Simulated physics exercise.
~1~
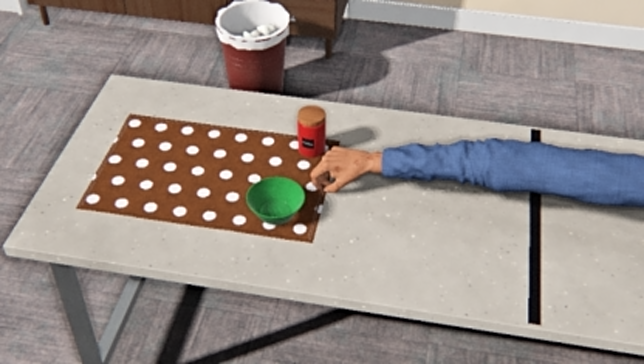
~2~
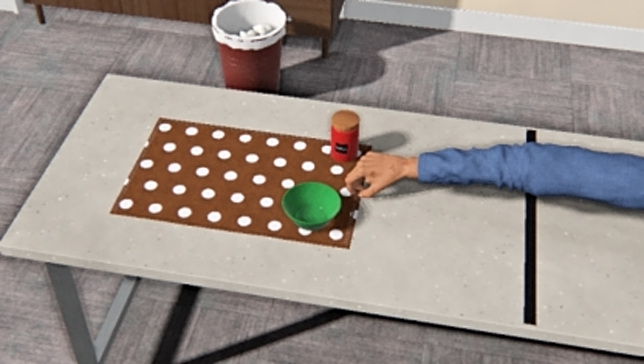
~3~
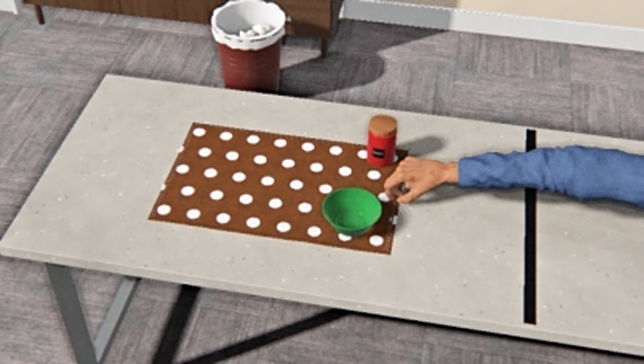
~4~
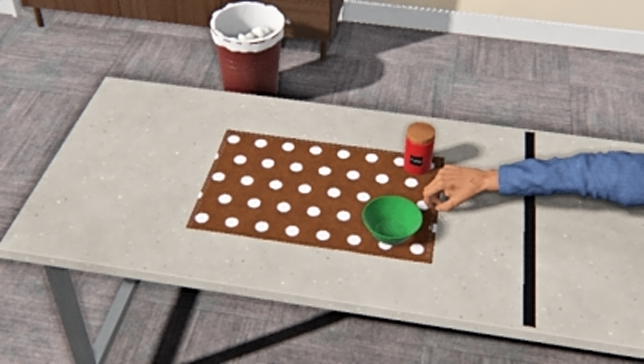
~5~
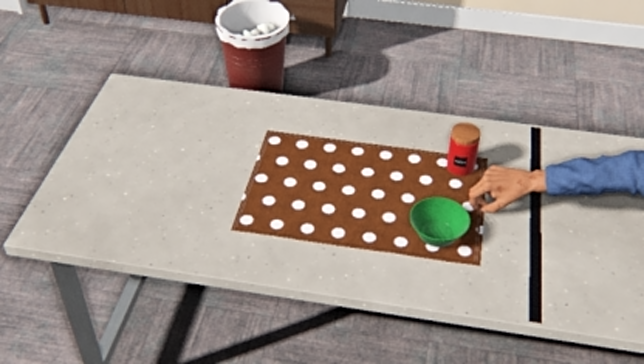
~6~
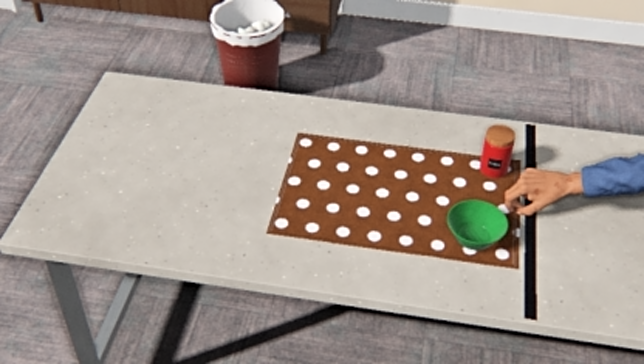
A brown table runner with white dots lies on a pale grey table, seen from above at an angle, with a green bowl near its front right corner and an upright red jar near its back right corner. A hand in a blue sleeve reaches in from the right to the runner's edge, and a black strip of tape crosses the table farther right. The hand draws the cloth steadily rightward, and the bowl and jar ride along with it. Finally the cloth's hem reaches the tape, with the bowl still on it and the jar still standing.
